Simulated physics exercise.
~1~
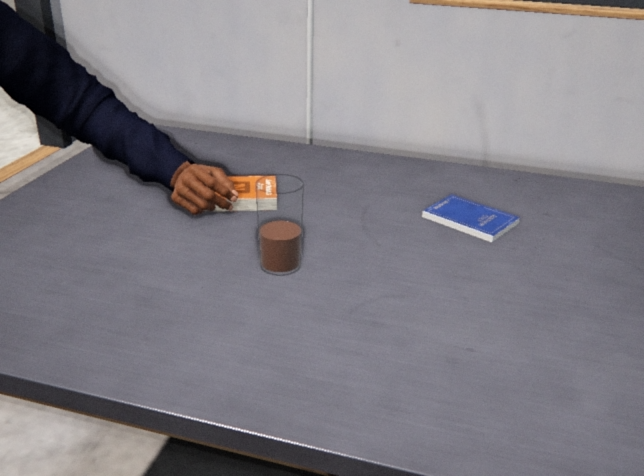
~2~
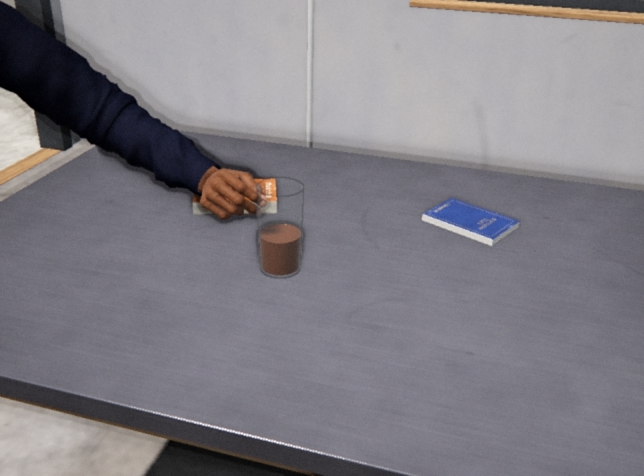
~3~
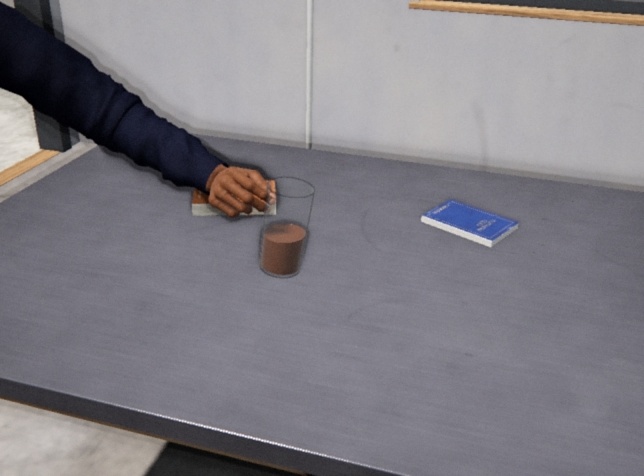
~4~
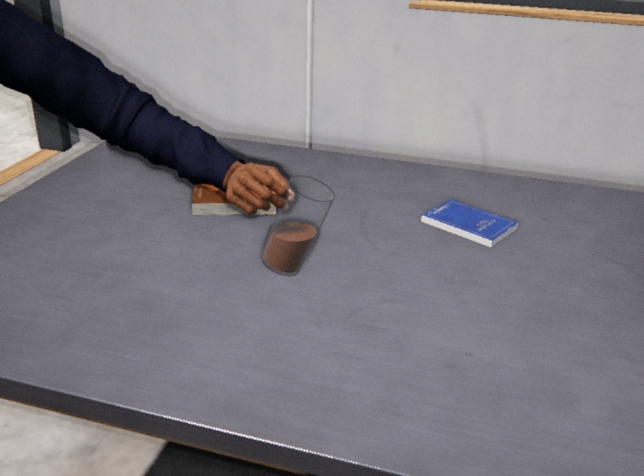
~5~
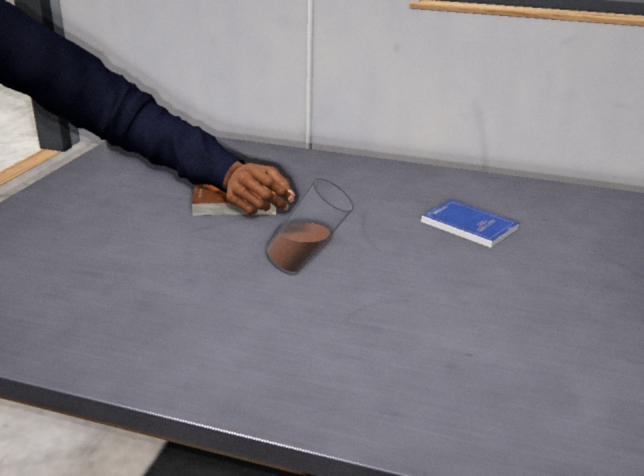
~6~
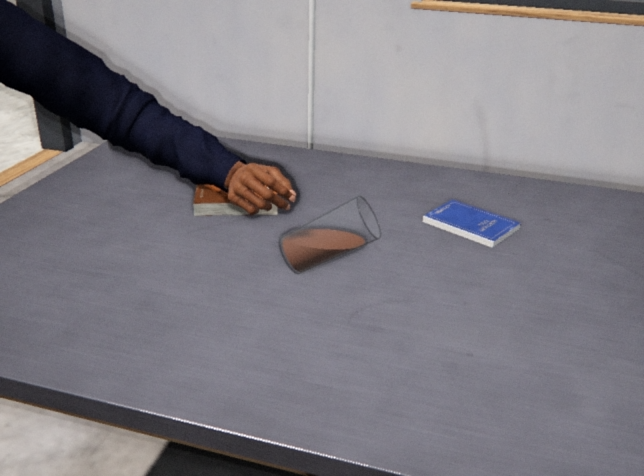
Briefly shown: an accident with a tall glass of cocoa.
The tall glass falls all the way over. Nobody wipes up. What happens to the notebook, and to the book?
Notebook becomes wet, book comes out dry.
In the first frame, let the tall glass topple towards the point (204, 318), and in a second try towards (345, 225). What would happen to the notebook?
At the first place it remains untouched, at the second it is reached.
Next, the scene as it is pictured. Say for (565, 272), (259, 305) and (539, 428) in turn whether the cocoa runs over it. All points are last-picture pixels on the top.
Lab note - spot 1: Contact; spot 2: No contact; spot 3: No contact.
Next, the puddle covers about as much as a tray; the notebook is in it; the book is clear of it.
After that, the puddle covers about as much as a big tray; the notebook is in it; the book is clear of it.
Finally, the puddle covers about as much as a big tray; the notebook is in it; the book is clear of it.
